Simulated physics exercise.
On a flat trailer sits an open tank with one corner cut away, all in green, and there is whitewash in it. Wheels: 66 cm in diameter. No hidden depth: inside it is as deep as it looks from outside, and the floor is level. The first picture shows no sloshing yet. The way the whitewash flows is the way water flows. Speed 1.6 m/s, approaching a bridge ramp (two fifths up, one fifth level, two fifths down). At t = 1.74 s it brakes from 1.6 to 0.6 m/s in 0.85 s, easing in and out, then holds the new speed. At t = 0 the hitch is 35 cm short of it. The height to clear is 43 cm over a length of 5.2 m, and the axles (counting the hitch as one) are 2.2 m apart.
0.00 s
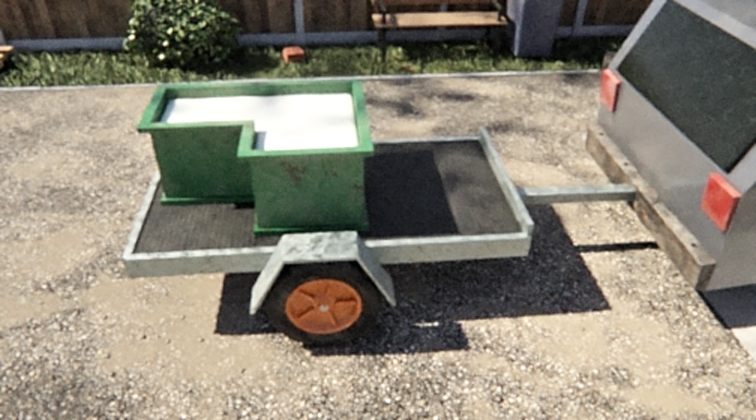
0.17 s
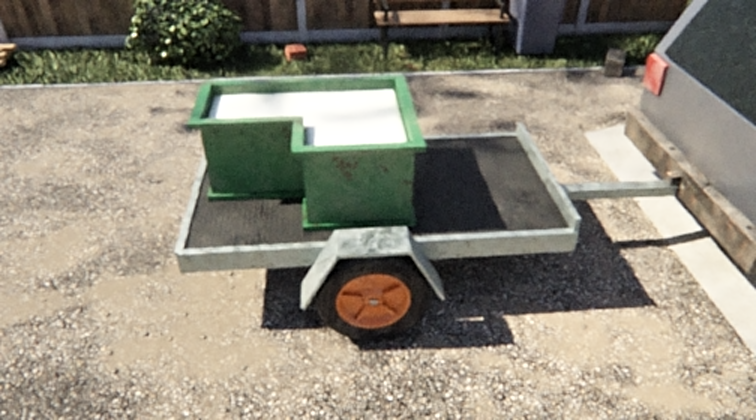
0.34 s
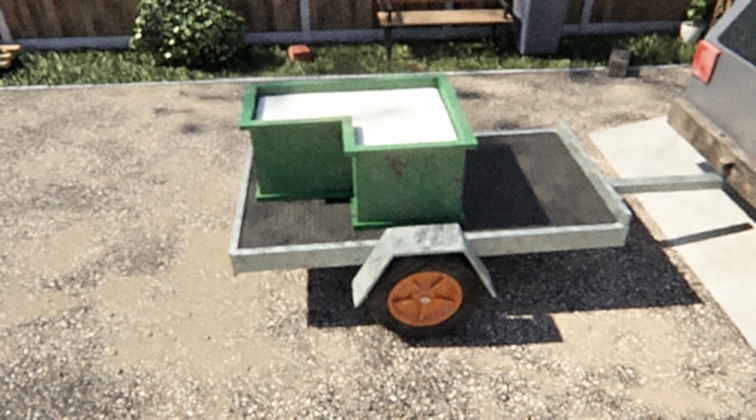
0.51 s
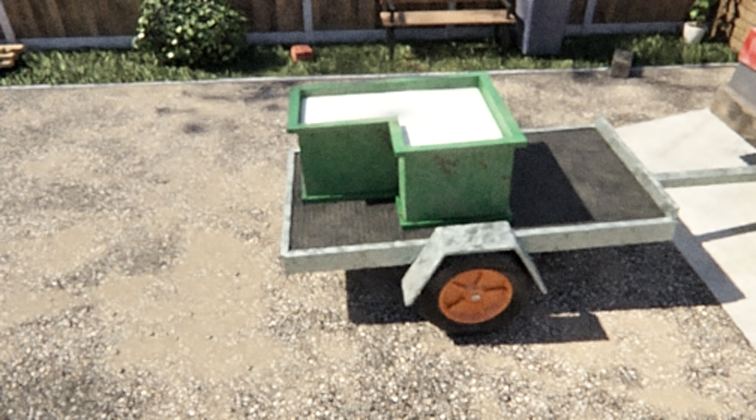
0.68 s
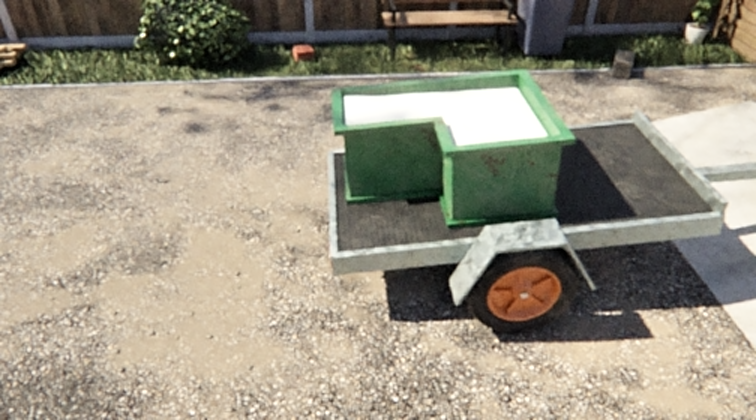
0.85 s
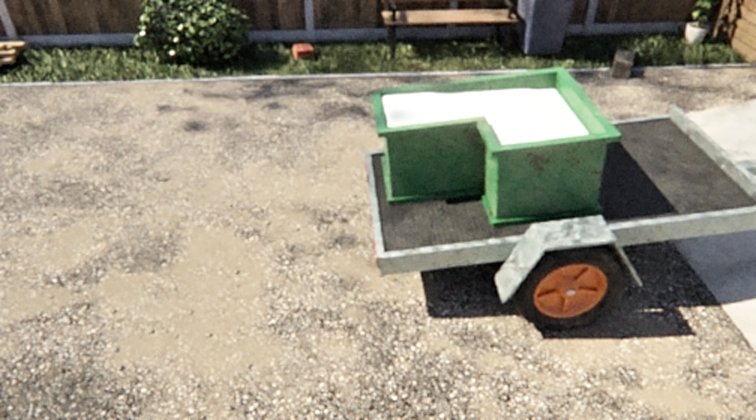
On a gravel yard, a flat trailer carrying a green tank of white liquid rolls right.
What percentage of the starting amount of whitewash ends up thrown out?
About 10 per cent.
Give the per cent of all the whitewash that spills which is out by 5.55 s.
80 %.
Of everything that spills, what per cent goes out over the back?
About 40 percent.
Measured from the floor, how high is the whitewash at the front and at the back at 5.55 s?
Level: ~ 52 cm in front; 24 cm behind.
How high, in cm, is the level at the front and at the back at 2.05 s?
Roughly 40 cm in front and 48 cm behind.
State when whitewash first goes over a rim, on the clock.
I'd put it at near 1.5 seconds.
By 2.05 s the surface is 40 cm up at the front and 49 cm at the back; 3 per cent is out, over the back.
By 3.65 s the surface is 42 cm up at the front and 39 cm at the back; 6 per cent is out, over the back.
By 5.55 s the surface is 52 cm up at the front and 24 cm at the back; 8 per cent is out, over the back.
By 7.99 s 10 per cent is out, over the back and the front, 35 of 356 litres.
